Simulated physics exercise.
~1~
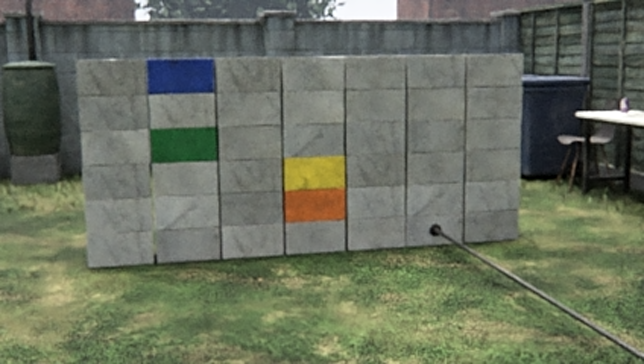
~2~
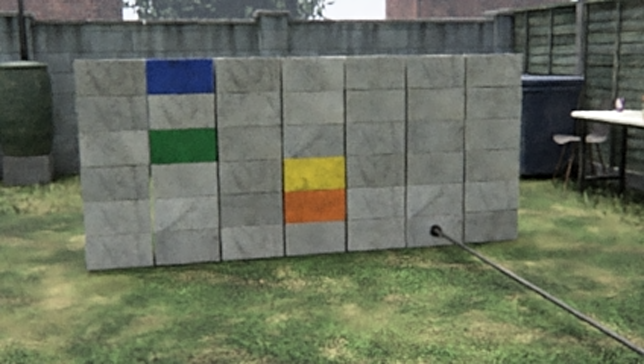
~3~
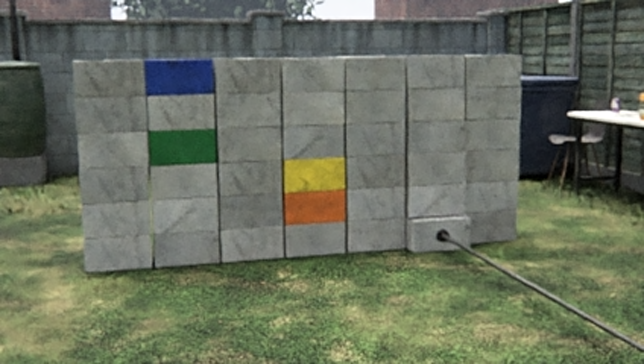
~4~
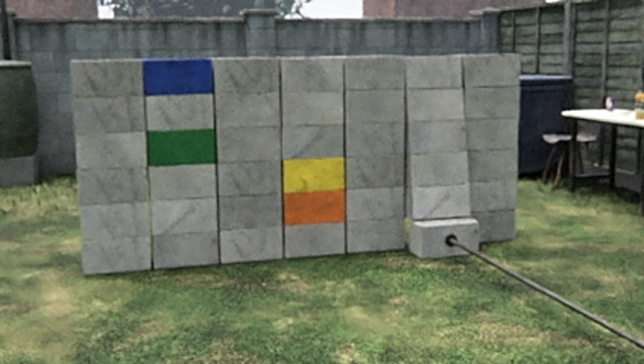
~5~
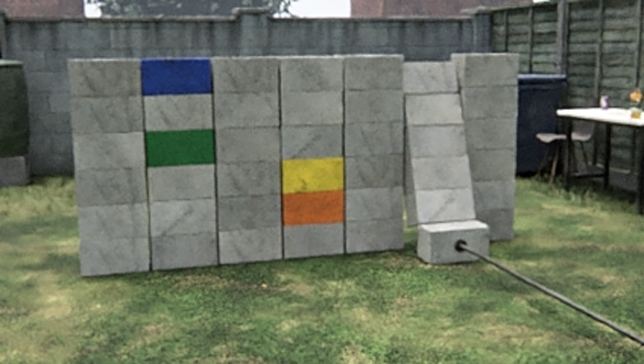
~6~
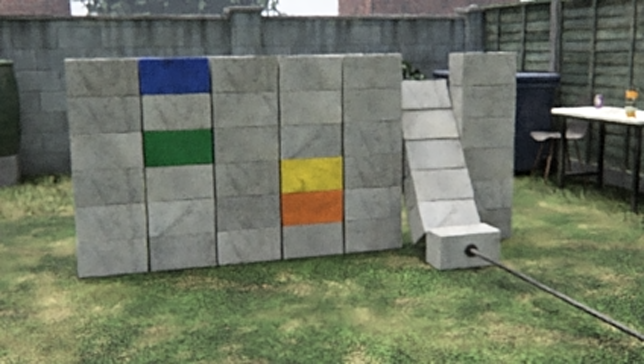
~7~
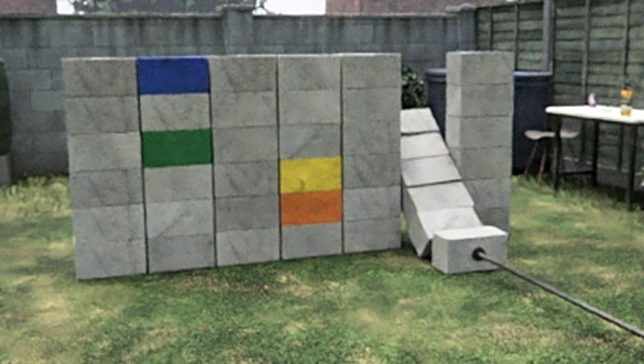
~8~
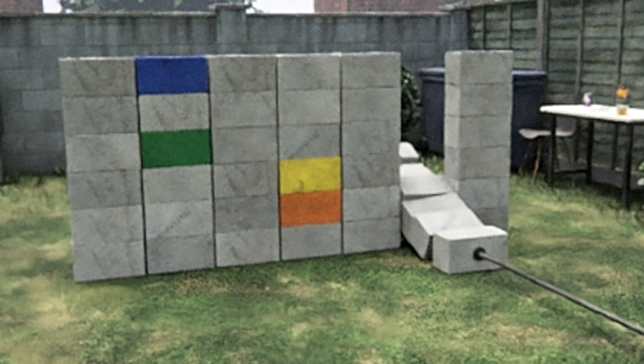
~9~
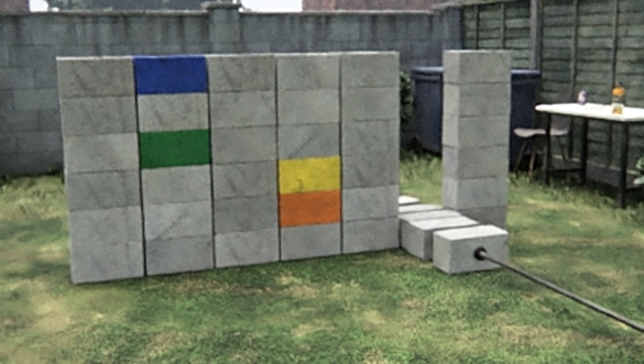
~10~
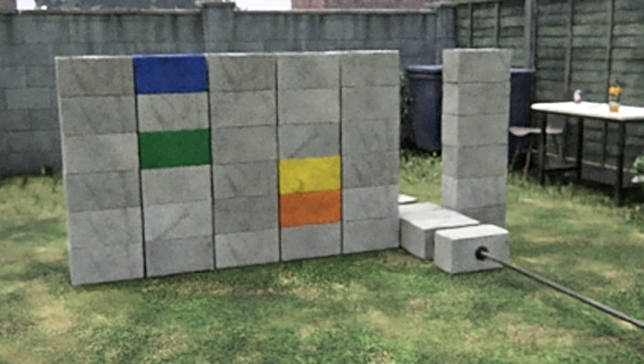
In a walled garden, a long rod drew a bottom block out of a stacked grey wall, and the column above it leaned, slid down and toppled backward, leaving a gap, while the blue, green, yellow and orange blocks all stayed in place.
